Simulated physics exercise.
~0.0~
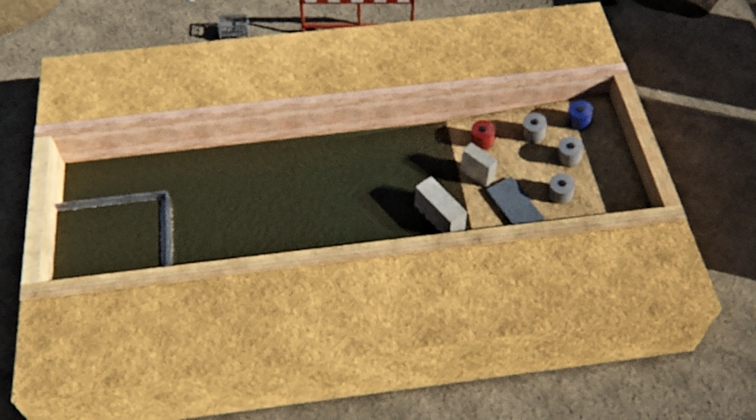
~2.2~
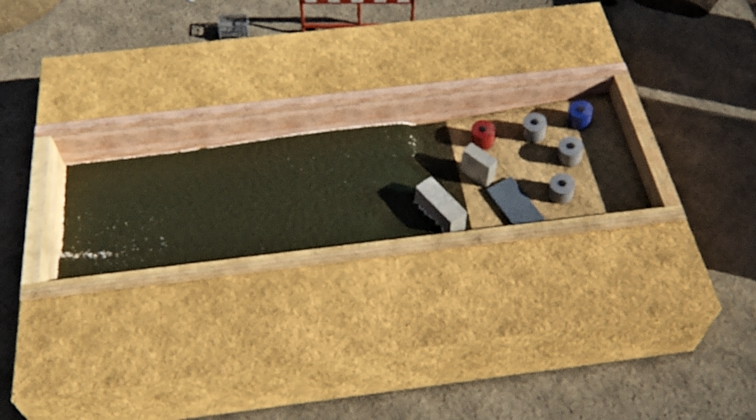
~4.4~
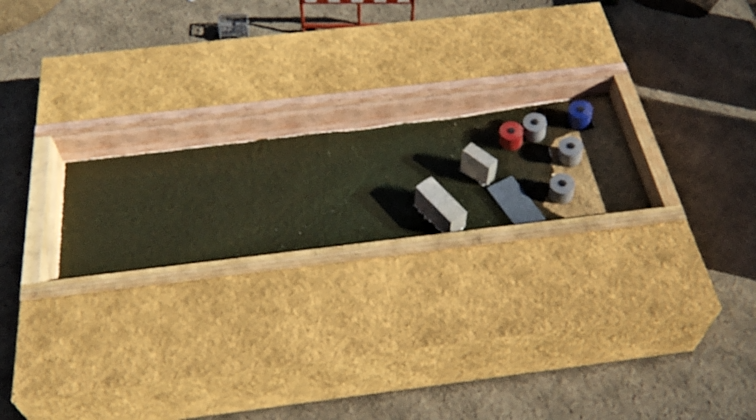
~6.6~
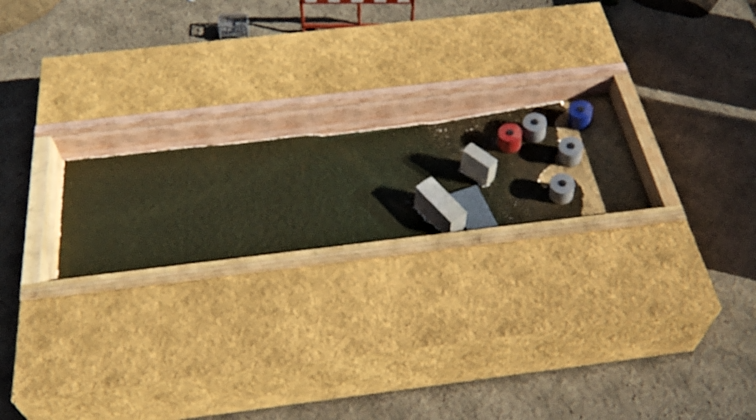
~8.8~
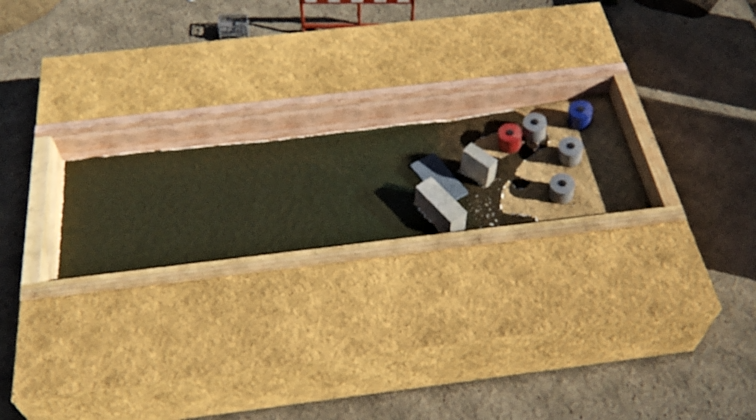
Dark water surging up a sandy slope in a trough, nudging a red tub right, then carrying a grey slab left while draining back.
